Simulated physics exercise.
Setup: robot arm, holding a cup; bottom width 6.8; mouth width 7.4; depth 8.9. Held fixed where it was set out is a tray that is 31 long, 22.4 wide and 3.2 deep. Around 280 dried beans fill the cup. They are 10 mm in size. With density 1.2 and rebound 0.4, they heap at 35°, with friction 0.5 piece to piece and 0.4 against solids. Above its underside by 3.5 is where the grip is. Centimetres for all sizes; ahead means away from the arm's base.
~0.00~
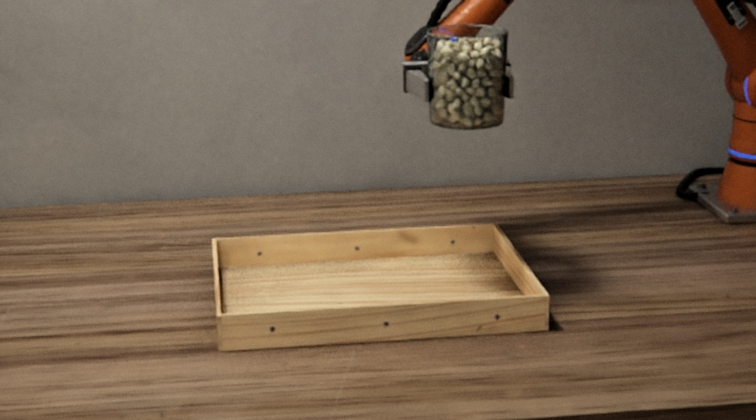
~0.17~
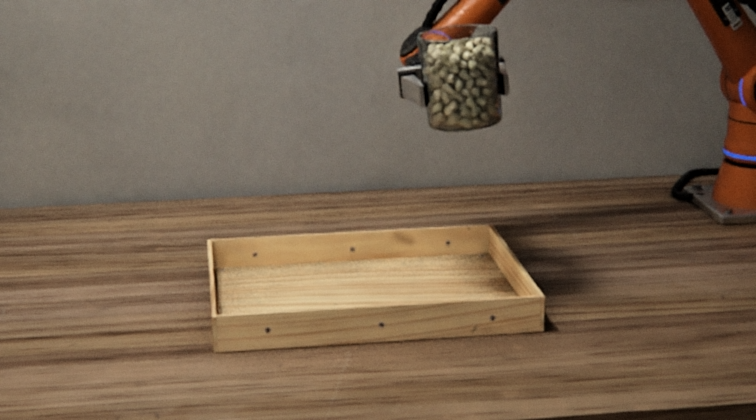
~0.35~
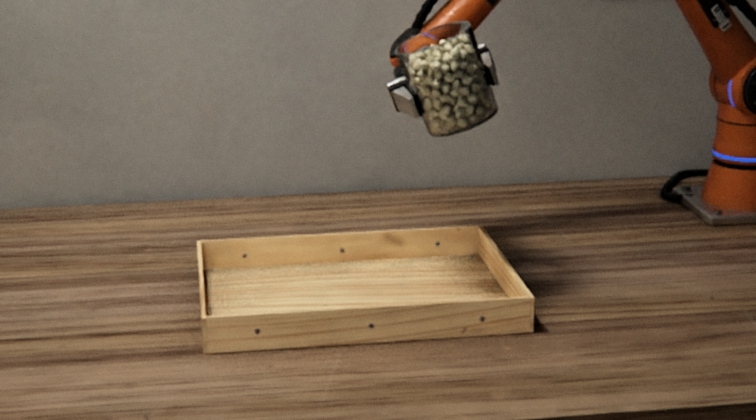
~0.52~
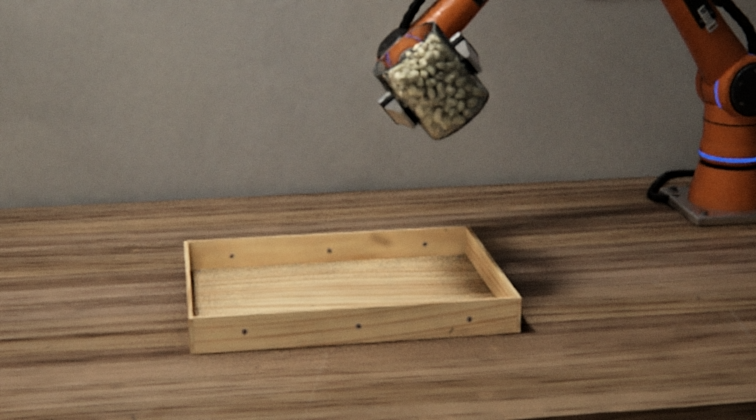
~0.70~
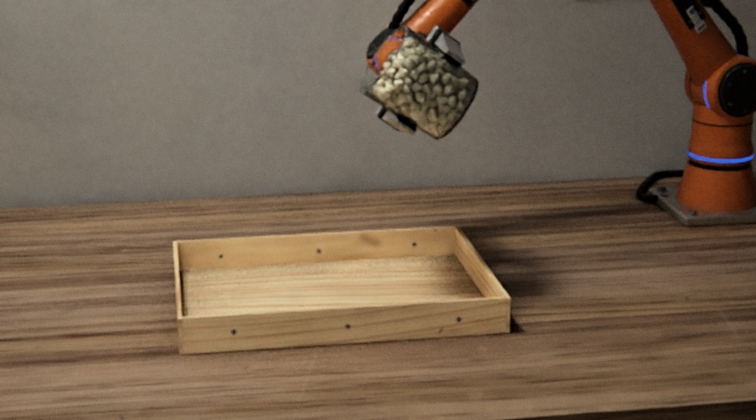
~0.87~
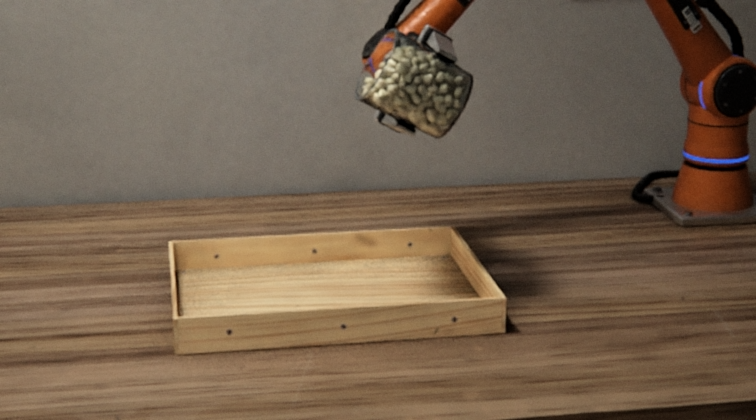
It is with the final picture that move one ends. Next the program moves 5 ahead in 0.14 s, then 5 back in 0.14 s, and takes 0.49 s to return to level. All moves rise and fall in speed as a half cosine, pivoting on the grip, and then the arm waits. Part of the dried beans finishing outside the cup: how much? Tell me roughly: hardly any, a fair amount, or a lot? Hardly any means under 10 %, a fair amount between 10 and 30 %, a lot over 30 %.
A fair amount.
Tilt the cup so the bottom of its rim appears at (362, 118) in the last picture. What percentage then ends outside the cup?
About 45 per cent.
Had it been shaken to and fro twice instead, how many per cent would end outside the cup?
Probably about 25 in a hundred.
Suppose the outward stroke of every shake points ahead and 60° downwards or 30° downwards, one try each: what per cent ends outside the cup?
I'd say close to 0 percent for the first and close to 5 percent for the second.
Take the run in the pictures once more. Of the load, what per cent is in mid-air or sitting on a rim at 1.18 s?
My guess is some 16 in a hundred.
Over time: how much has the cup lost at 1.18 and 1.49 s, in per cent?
Taking the two times in order, I'd say 15 and then 15 per cent.
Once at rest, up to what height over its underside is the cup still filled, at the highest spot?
Around 8.0 cm up.
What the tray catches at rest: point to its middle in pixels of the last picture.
I'd put it at roughly (275, 296).
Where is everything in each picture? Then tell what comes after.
In the first frame, cup middle at (467, 78), level; upper third of the load around (470, 58), from x 435 to 500, top at y 45; 285 in the cup.
In the second frame, cup middle at (461, 79), tilted 6° forward; upper third of the load around (464, 60), from x 430 to 495, top at y 45.
In the third frame, cup middle at (449, 81), tilted 21° forward; upper third of the load around (449, 62), from x 410 to 490, top at y 40.
In the fourth frame, cup middle at (433, 83), tilted 39° forward; upper third of the load around (432, 65), from x 395 to 480, top at y 40.
In the fifth frame, cup middle at (421, 85), tilted 54° forward; upper third of the load around (418, 68), from x 380 to 465, top at y 45.
In the sixth frame, cup middle at (416, 86), tilted 60° forward; upper third of the load around (414, 70), from x 365 to 460, top at y 50; 285 in the cup.
By 1.18 s, tilted 60° forward, highest piece 24 above the table; 238 in the cup, 47 in flight or on a rim.
By 1.49 s, tilted 13° forward, highest piece 26 above the table; 238 in the cup, 46 in the tray, 1 on the table or floor.
By 1.84 s, level, highest piece 27 above the table; 238 in the cup, 46 in the tray, 1 on the table or floor.
By 2.89 s, level, highest piece 27 above the table; 238 in the cup, 46 in the tray, 1 on the table or floor.
Final count, 238 in the cup, 46 in the tray, 1 on the table or floor. That is 16 % outside the cup.
